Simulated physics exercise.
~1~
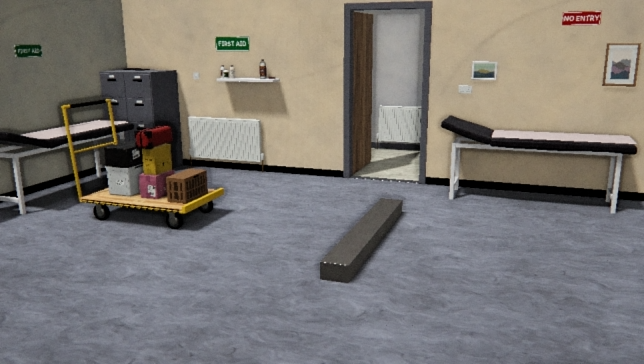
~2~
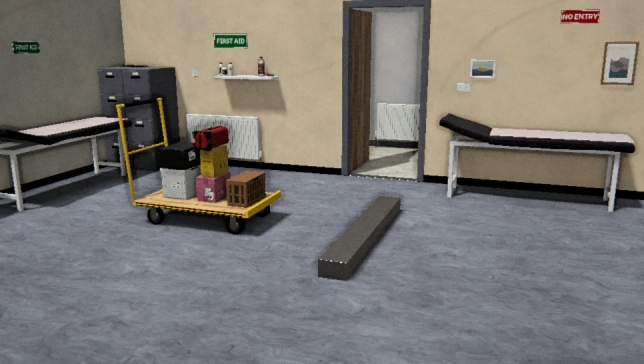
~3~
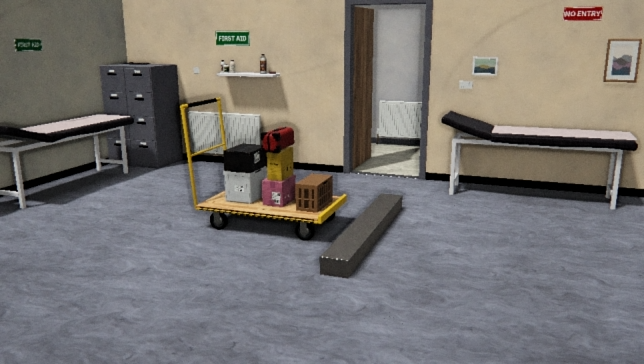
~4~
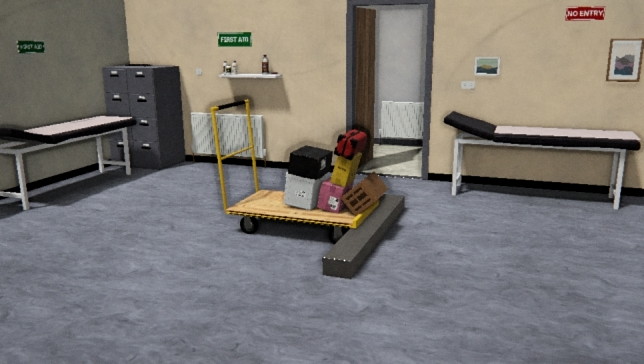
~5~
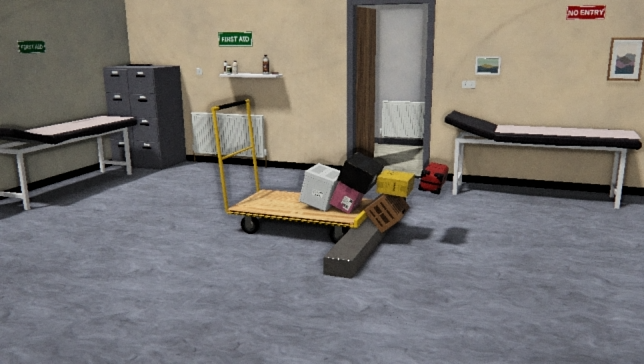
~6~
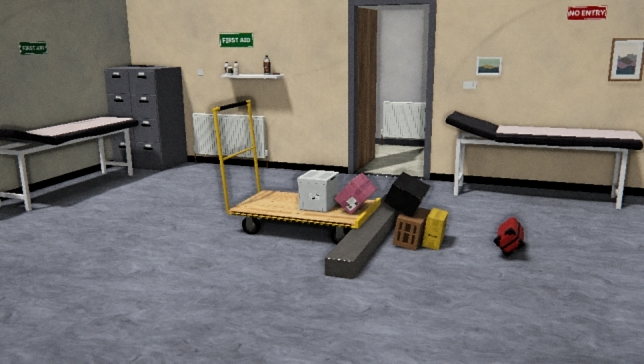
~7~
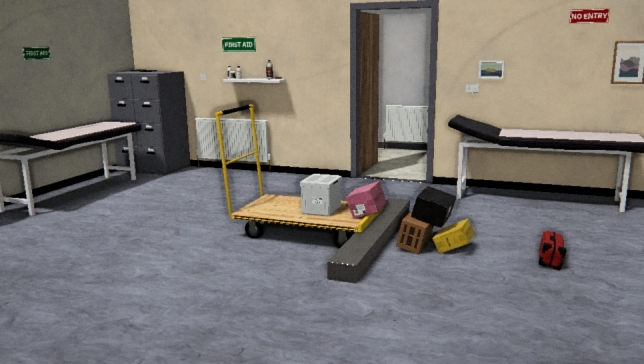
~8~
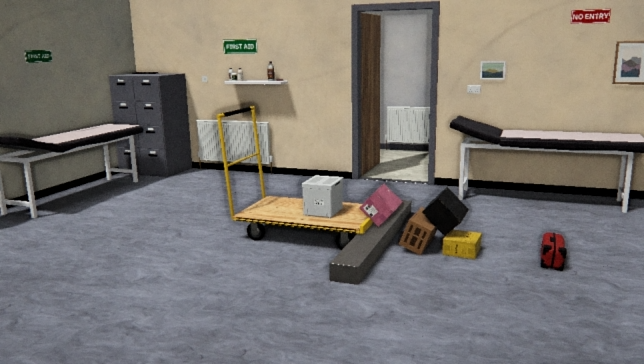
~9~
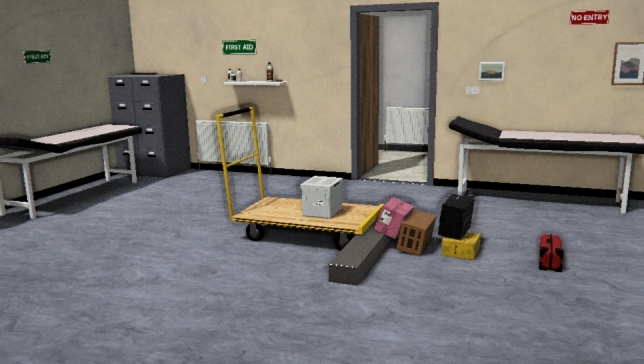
In a first-aid room, a loaded yellow trolley rolled right and stopped dead against a beam on the floor, pitching its red suitcase, yellow, black and pink boxes and brown crate over the front, until only the white box remained aboard.
